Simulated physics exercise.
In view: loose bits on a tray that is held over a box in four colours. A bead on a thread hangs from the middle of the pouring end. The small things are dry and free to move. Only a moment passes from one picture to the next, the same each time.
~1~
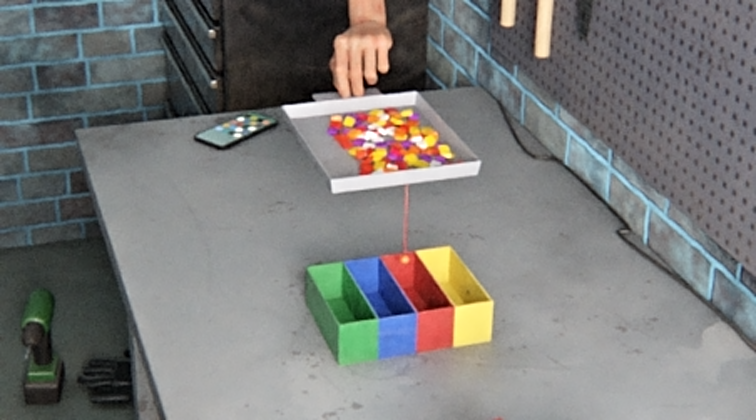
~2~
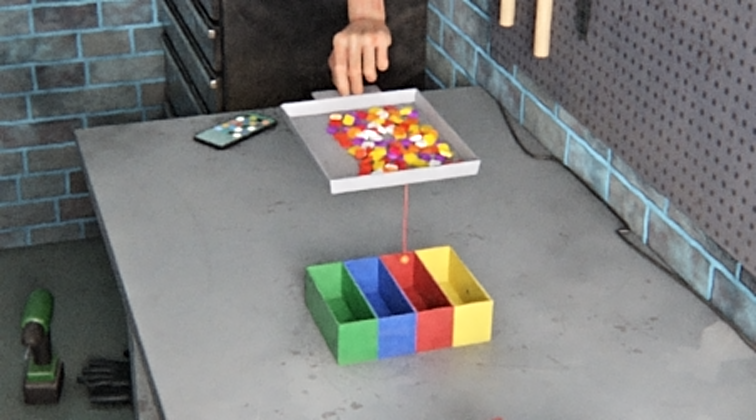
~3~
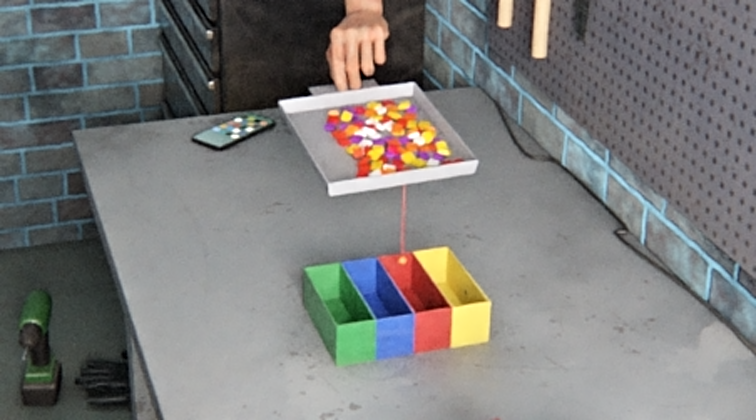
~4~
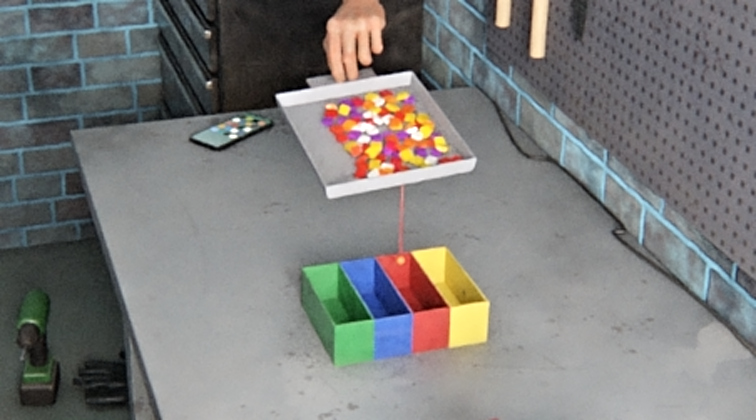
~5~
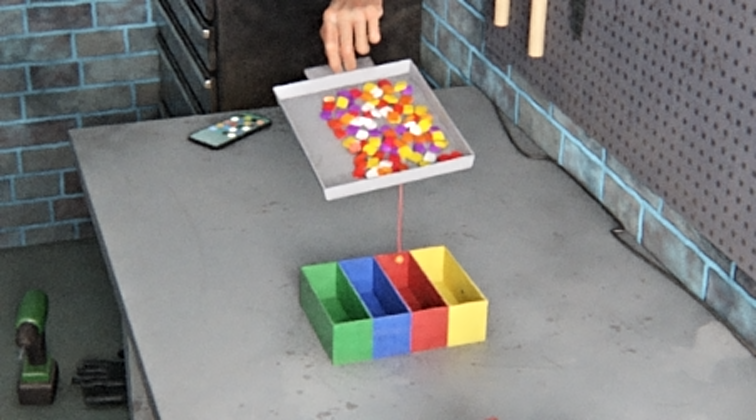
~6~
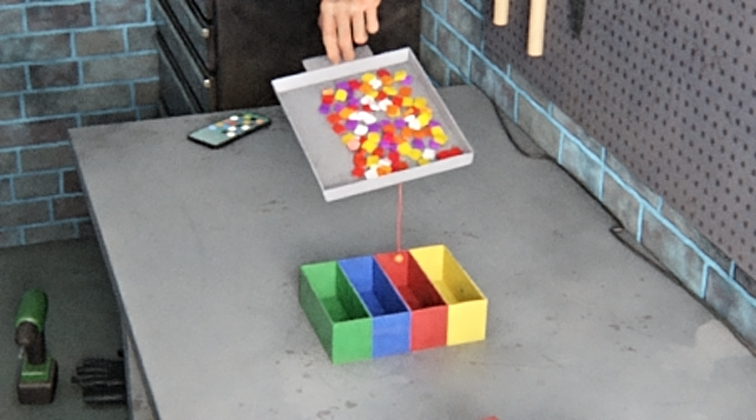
Hand tilting a white tray of colourful mosaic tiles down toward its left corner above a green, blue, red and yellow box.
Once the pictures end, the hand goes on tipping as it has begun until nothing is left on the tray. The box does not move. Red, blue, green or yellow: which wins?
The green one ends fullest.
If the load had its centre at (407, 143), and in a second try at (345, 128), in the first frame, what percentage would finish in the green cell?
About 60 and 60 per cent.
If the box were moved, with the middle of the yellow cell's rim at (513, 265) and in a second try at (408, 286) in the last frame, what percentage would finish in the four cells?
The first gives 0 %, the second 90 %.
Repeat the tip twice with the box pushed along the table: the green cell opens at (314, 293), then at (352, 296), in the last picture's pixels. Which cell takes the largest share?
In turn: The blue one; the cell in green.
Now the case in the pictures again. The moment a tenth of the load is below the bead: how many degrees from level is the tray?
At some 75 degrees.
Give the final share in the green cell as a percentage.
Roughly 60 in a hundred.
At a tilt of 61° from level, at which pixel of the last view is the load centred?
At about (358, 163).
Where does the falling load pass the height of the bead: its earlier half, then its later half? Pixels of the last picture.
First near (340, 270), later near (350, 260).
Shortly afterwards, tray tipped steeply; all but a few on the tray; only a few falling or outside the box.
Next, tray tipped past a quarter turn; near two thirds on the tray; near a quarter in the green cell; a little in the blue cell; a little falling or outside the box.
Some moments later, tray tipped past a quarter turn; near half in the green cell; near a third in the blue cell; only a few in the red cell; a little falling or outside the box.
In the end, tray tipped past a quarter turn; near half in the green cell; near a third in the blue cell; only a few in the red cell; none at all in the yellow cell; a little outside the box.
